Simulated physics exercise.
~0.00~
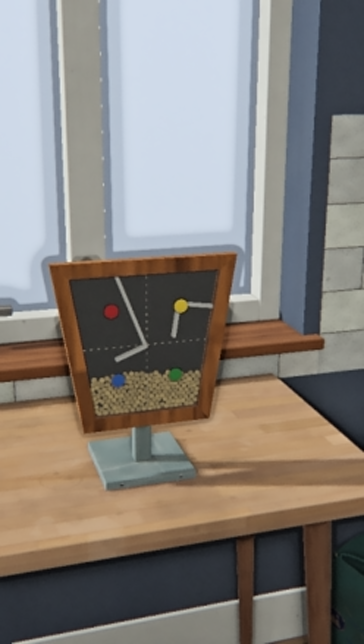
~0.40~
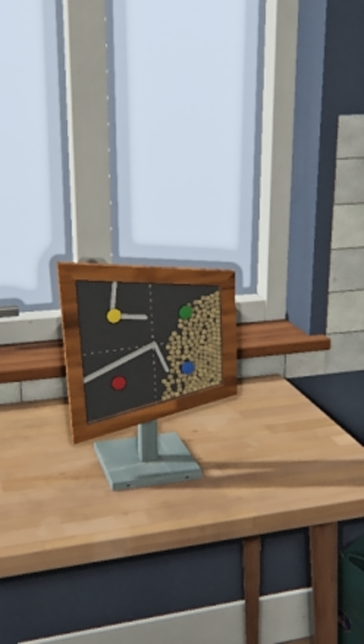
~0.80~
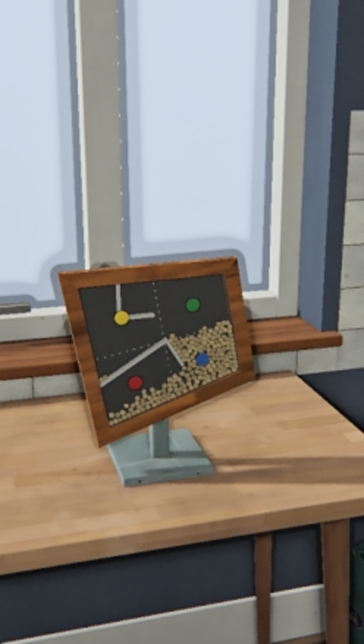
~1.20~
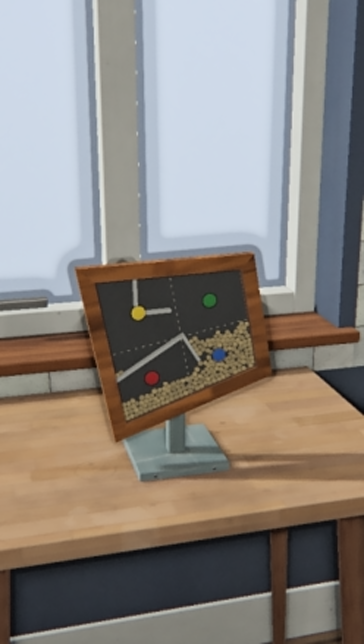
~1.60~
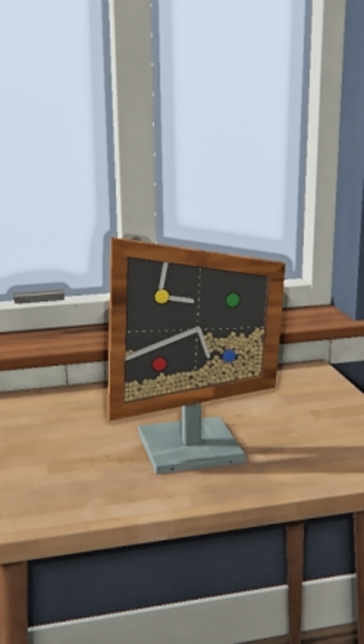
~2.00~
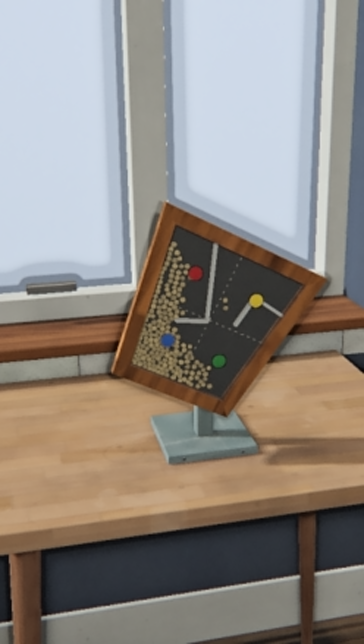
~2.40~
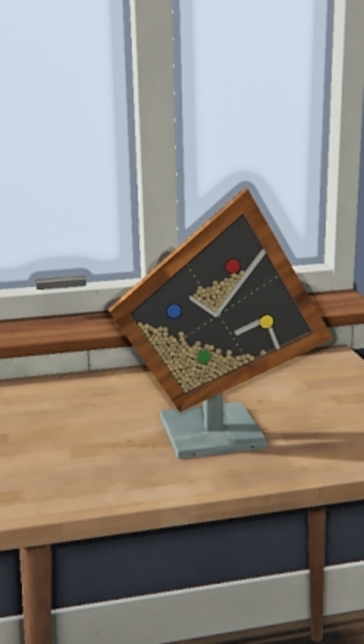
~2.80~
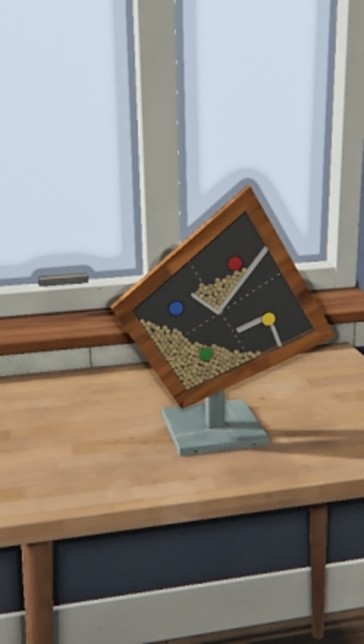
At first, pale beans lie along the bottom of a clear-faced, wood-framed box on a stand, beside the blue and green stickers. The box turns anticlockwise a little past a quarter turn, carrying the beans up the right side, and they slump leftward into a slope reaching below the red sticker. It then swings back clockwise, leaving many beans heaped along the left side by red and blue. Continuing clockwise, it stops at a steep tilt, with a small pile caught on the angled strips near red. The rest lie still along the lower edges, mostly around green.
